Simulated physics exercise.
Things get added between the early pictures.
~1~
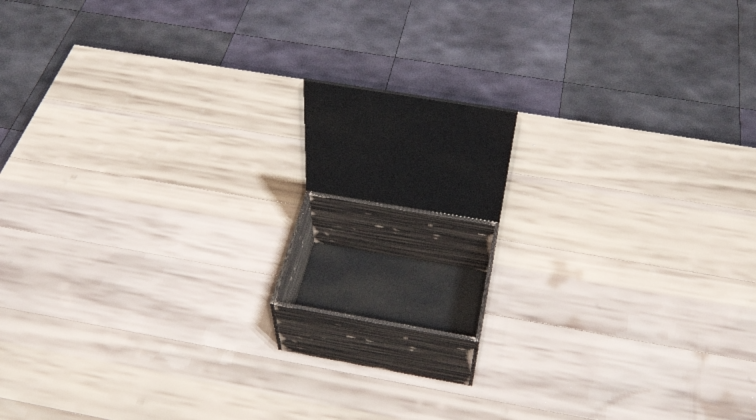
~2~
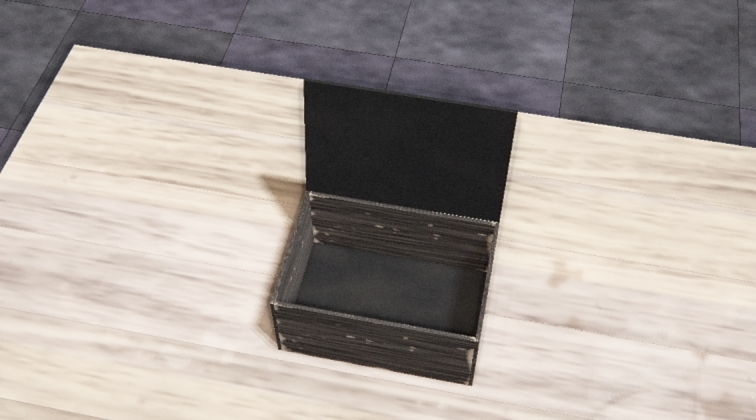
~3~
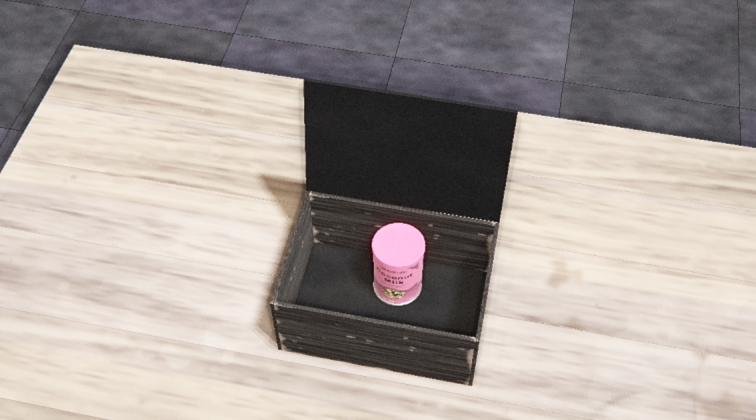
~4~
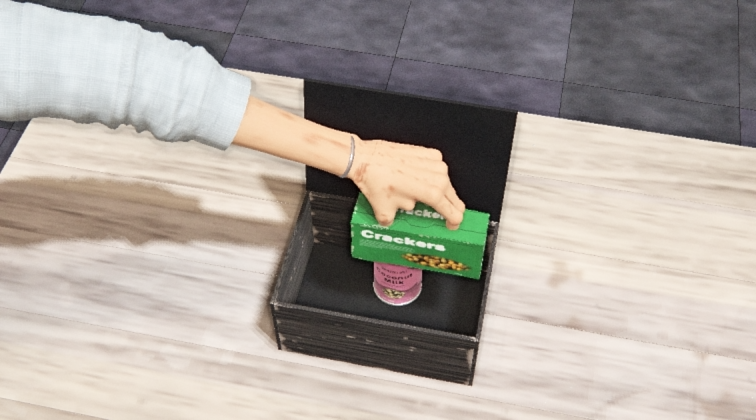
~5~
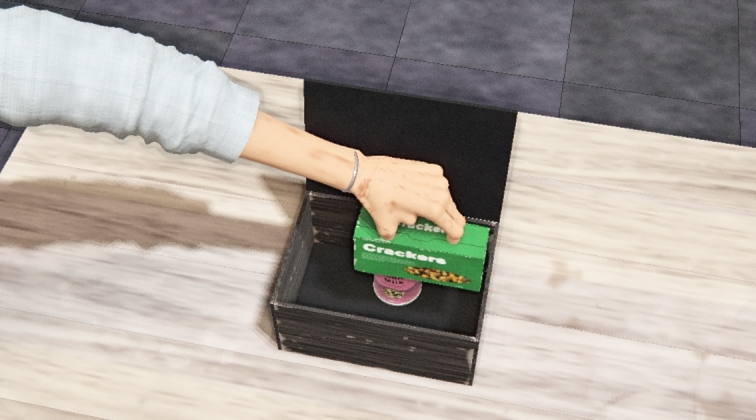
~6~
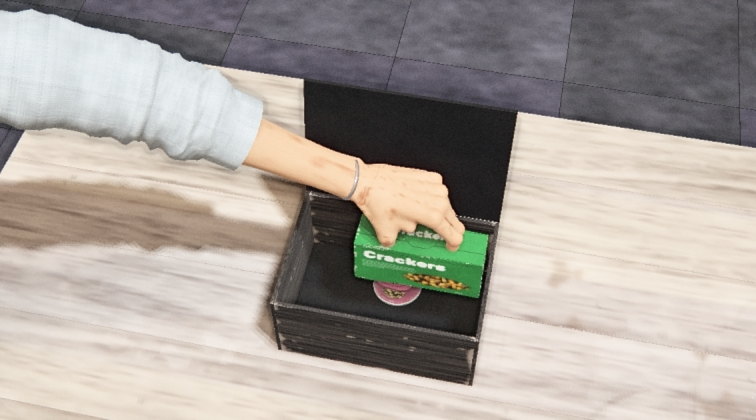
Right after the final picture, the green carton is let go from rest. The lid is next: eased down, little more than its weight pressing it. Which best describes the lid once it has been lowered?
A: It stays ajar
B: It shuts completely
It shuts completely (B).
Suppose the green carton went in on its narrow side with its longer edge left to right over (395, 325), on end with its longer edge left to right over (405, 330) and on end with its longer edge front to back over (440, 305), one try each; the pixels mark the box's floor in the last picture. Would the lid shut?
In the first case it sits on the rim; in the second case it is held up; in the third case it will not close.
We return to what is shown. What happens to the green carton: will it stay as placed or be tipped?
Observation: It tilts over.
Then, 0.40 s later than the last frame, green carton on its side near (406, 324).
Then, 1.40 s later than the last frame, lid 73° above the rim; green carton on its side near (398, 323).
Then, 1.80 s later than the last frame, lid 37° above the rim; green carton on its side near (398, 323).
Then, 2.20 s later than the last frame, lid shut; green carton on its side near (398, 323).
When it is over, lid shut; lying over in the box, green carton; pink tin as before. End places, in pixels of the last picture, green carton near (398, 323).
